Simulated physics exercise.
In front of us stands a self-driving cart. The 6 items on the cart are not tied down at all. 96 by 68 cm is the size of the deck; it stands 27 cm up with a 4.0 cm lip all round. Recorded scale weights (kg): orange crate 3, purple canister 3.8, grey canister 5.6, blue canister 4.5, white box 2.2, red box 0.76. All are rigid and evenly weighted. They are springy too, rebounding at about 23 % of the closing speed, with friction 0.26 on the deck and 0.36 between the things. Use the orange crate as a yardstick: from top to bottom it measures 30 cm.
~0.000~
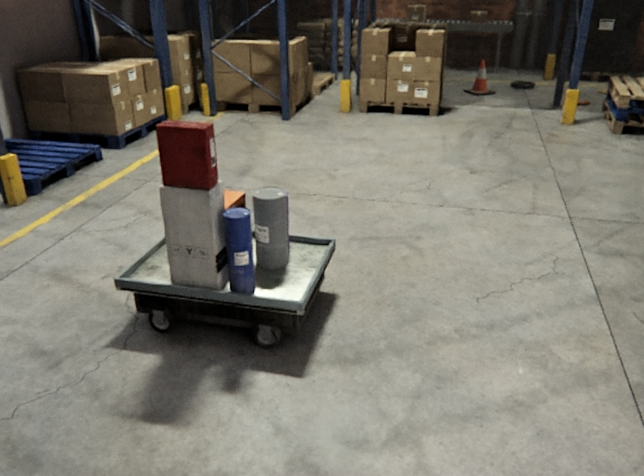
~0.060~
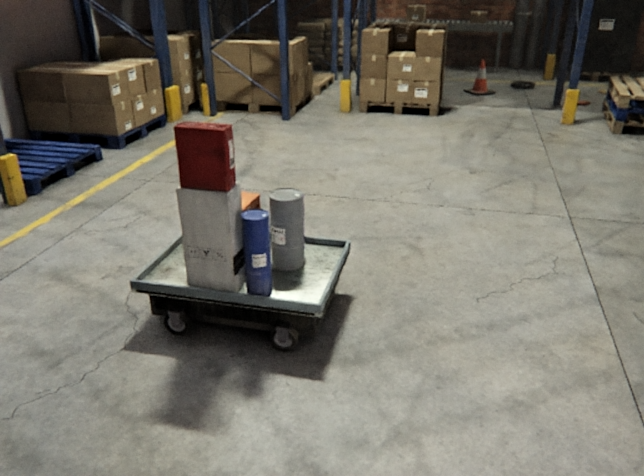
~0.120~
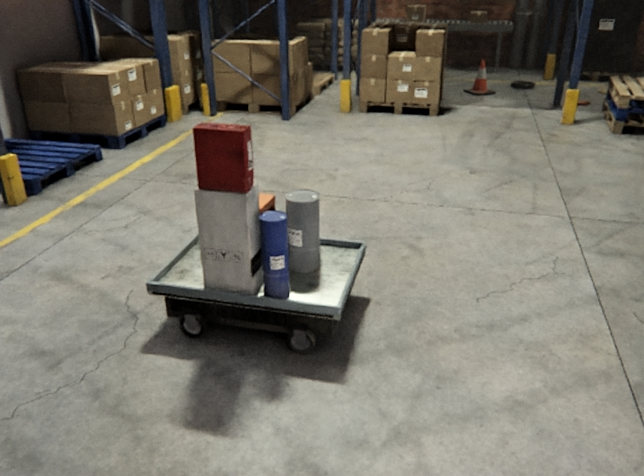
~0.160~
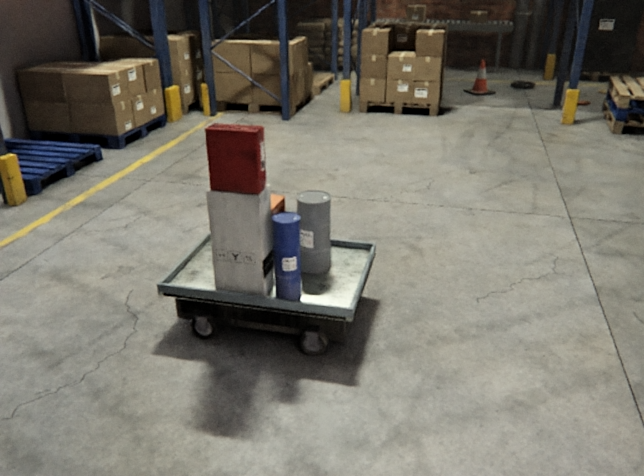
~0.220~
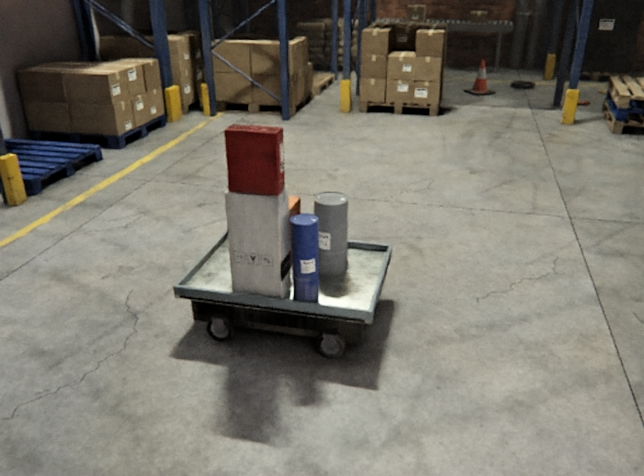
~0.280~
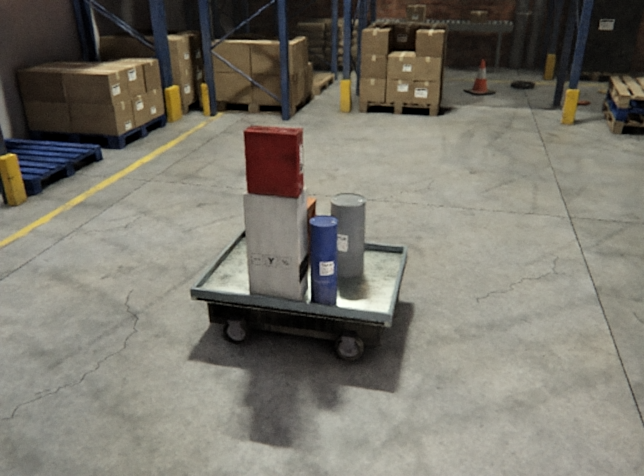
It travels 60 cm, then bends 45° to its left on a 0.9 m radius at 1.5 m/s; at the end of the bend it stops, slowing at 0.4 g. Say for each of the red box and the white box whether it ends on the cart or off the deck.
As I see it, the red box winds up off the deck; the white box winds up off the deck.
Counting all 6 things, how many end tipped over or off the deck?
That makes 3.
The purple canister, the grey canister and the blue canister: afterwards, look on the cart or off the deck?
Outcome: The purple canister remains on its support; the grey canister remains on its support; the blue canister departs its support.
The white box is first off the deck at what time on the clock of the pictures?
It happens at about 1.0 s.
By 0.78 s, 117 cm covered, turned 27°; red box tilted 6° near (470, 166); white box tilted 6° near (454, 245); blue canister tilted 26°.
By 1.08 s, 162 cm covered, turned 45°; blue canister, white box and red box now off the deck; purple canister 23 cm from its spot; grey canister 21 cm from its spot.
By 1.38 s, 188 cm covered, turned 45°; grey canister 25 cm from its spot; purple canister 24 cm from its spot; orange crate 7 cm from its spot.
By 1.68 s, 189 cm covered, turned 45°, stopped; grey canister tilted 16°; purple canister tilted 4°; orange crate 16 cm from its spot.
When it is over (2.6 s), off the deck, blue canister, white box and red box; not toppled but over 10 cm from the start, orange crate, purple canister and grey canister.
